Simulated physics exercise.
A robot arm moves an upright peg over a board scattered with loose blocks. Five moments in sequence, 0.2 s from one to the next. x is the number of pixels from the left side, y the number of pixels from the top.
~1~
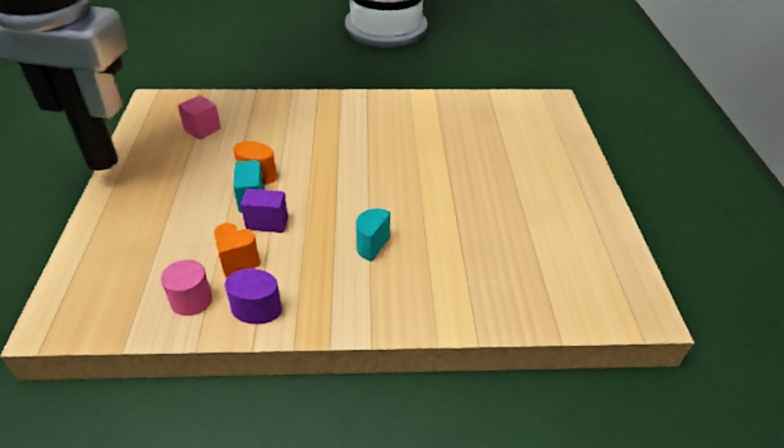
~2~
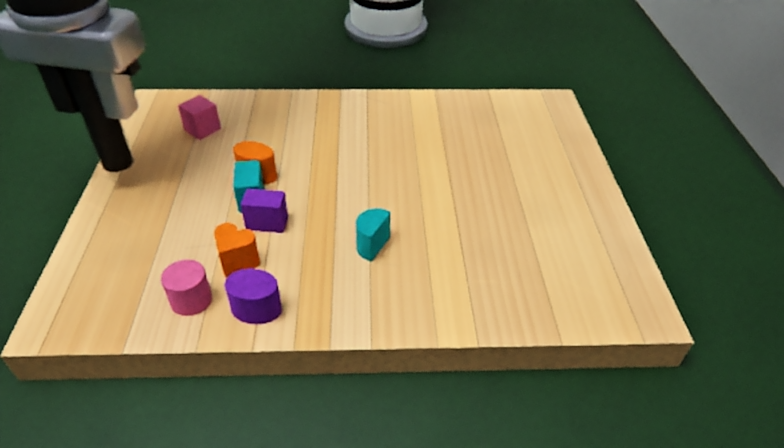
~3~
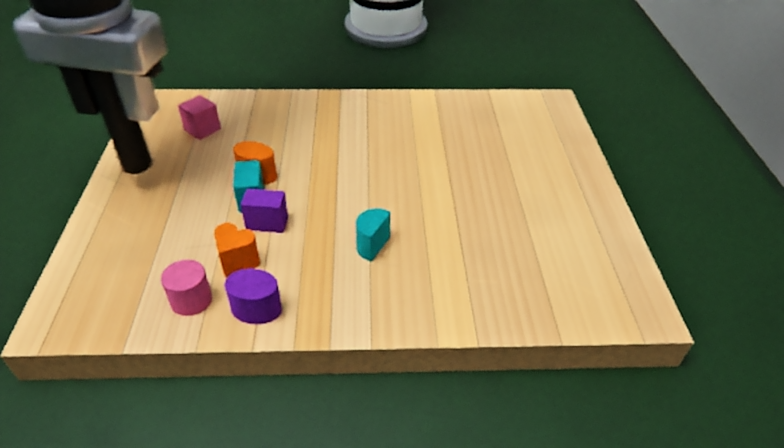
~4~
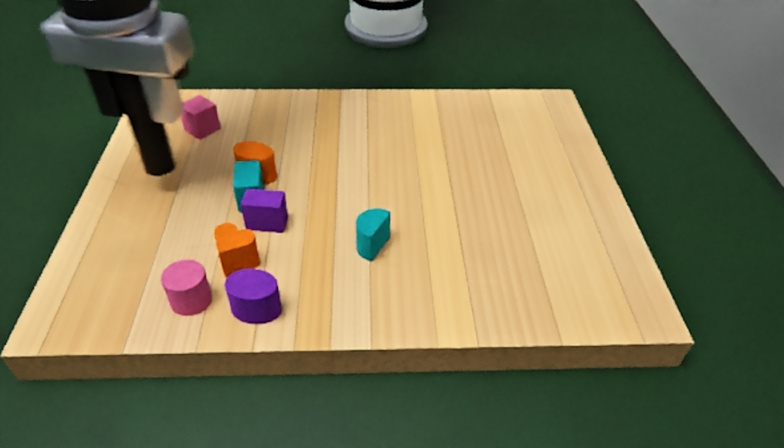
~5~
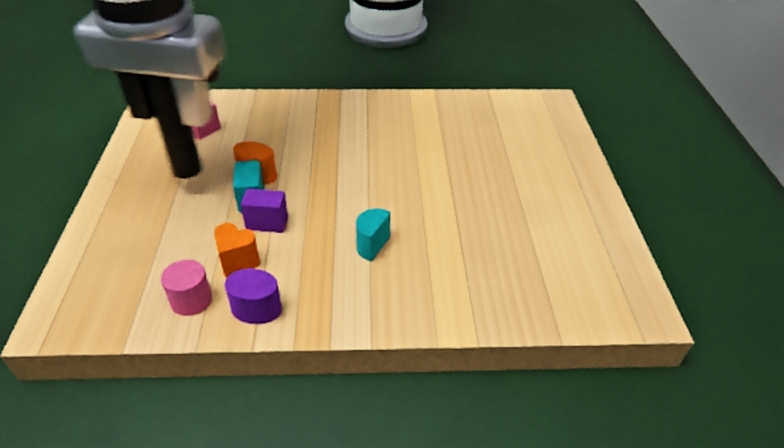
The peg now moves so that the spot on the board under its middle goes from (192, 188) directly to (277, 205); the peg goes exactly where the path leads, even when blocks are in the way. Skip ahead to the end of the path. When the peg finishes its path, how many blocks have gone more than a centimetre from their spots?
That makes 1 block.
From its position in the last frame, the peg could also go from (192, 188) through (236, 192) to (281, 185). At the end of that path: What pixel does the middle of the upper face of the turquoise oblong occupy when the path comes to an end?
Just about (289, 175).
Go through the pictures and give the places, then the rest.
Tip of the peg (103, 162), middles of tops, turquoise oblong (246, 173), purple oblong (263, 198), in the first frame.
Peg (118, 164), nothing pushed, in the second frame.
Peg (137, 165), nothing pushed, in the third frame.
Peg (160, 168), nothing pushed, in the fourth frame.
Peg (187, 170), turquoise oblong (246, 173), purple oblong (263, 198), in the fifth frame.
On the path given first. Halfway along, peg (230, 178); turquoise oblong (256, 174), turned 15° clockwise.
At the end, peg (274, 187); turquoise oblong (301, 179); purple oblong unmoved.
